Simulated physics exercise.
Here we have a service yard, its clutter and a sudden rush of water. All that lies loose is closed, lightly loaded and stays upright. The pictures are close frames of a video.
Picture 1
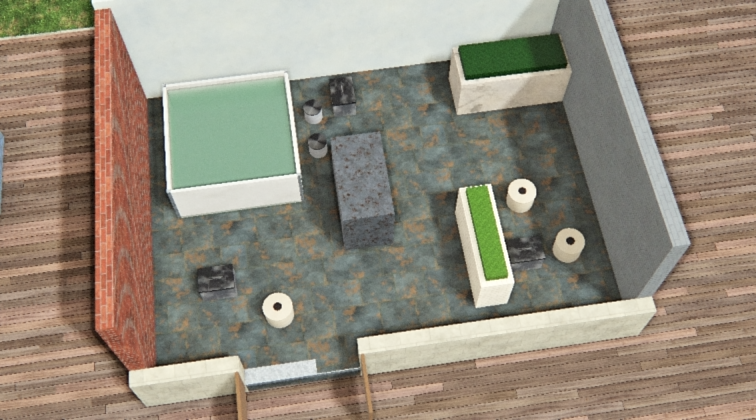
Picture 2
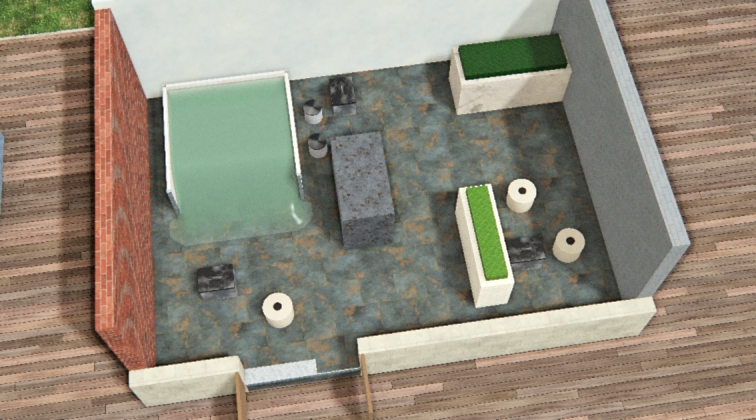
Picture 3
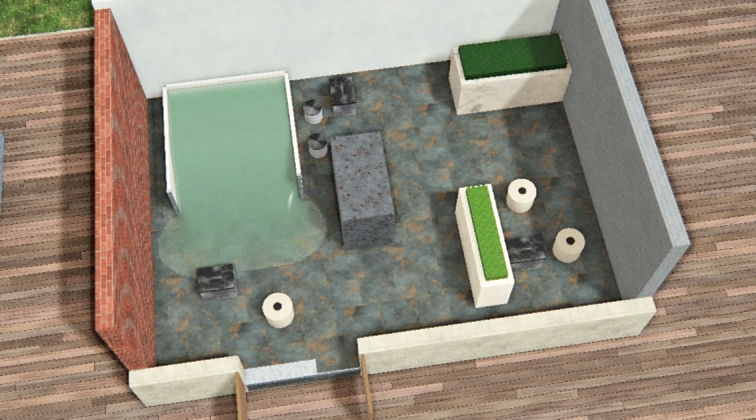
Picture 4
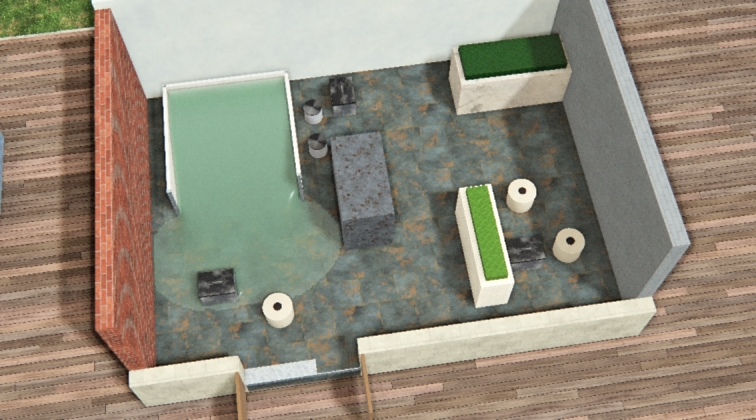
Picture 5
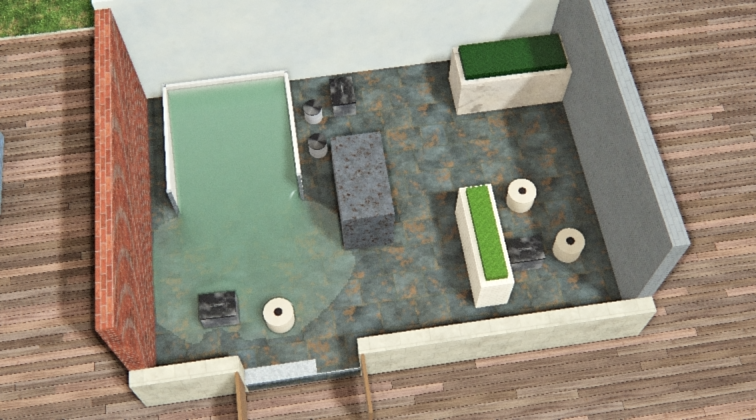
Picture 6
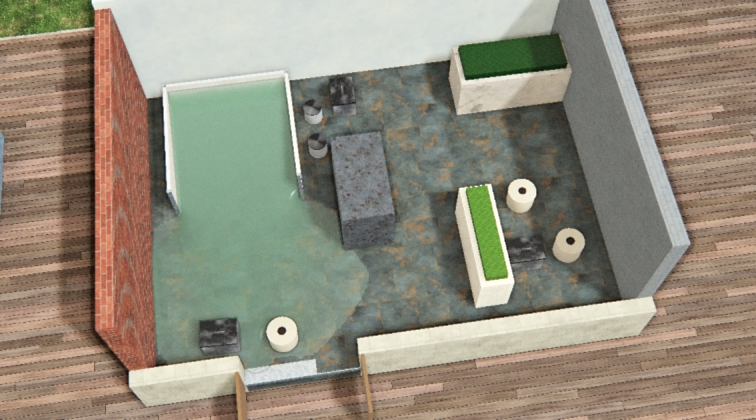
In a walled yard with a slate-like floor, the front of a big white tank opened and cloudy green water spread across the ground, pushing a dark chest and then a pale tub toward the front wall.
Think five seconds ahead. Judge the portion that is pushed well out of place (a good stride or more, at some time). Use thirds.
That comes to under a third.
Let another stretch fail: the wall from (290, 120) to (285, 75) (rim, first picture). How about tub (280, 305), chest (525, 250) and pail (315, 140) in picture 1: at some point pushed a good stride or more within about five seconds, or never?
In turn: No, swept aside, not that far.
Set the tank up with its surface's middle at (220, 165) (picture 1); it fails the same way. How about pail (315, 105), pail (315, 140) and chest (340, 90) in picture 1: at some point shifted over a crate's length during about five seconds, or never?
As listed: Less than that, under that, no.
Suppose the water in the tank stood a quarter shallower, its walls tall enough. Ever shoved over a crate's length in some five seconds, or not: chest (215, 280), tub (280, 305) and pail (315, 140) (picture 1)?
In turn: Moved that far, moved that far, never so far.
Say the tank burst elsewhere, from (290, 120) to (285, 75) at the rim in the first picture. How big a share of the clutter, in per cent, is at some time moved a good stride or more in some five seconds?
Near 60 in a hundred.
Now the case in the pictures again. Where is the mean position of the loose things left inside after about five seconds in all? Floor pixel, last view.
Close to (426, 177).
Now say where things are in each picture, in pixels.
In the first frame, a chest at (216, 278), on the bottom; a tub at (278, 307) rests on the ground; 0 of 8 have shifted.
In the second frame, a chest at (216, 278), on the bottom; a tub at (278, 307) rests on the ground; 0 of 8 have shifted.
In the third frame, a chest at (216, 278), on the bottom; a tub at (278, 307), on the bottom; 0 of 8 have shifted.
In the fourth frame, a chest at (216, 283), on the bottom, close to its start; a tub at (278, 307) rests on the ground; 1 of 8 have shifted.
In the fifth frame, a chest at (217, 305), on the bottom, a stride from its start; a tub at (278, 312) rests on the ground, close to its start; 2 of 8 have shifted.
In the sixth frame, a chest at (218, 332), on the bottom, a stride from its start; a tub at (282, 331) rests on the ground, a stride from its start; 2 of 8 have shifted.
A moment on, 2 of 8 are well off their spots; 1 afloat.
Next, 2 of 8 are well off their spots; 0 afloat.
Later, 2 of 8 are well off their spots; 0 afloat.
In the end, 2 of 8 are well off their spots, and 2 have been at some point; 0 afloat.
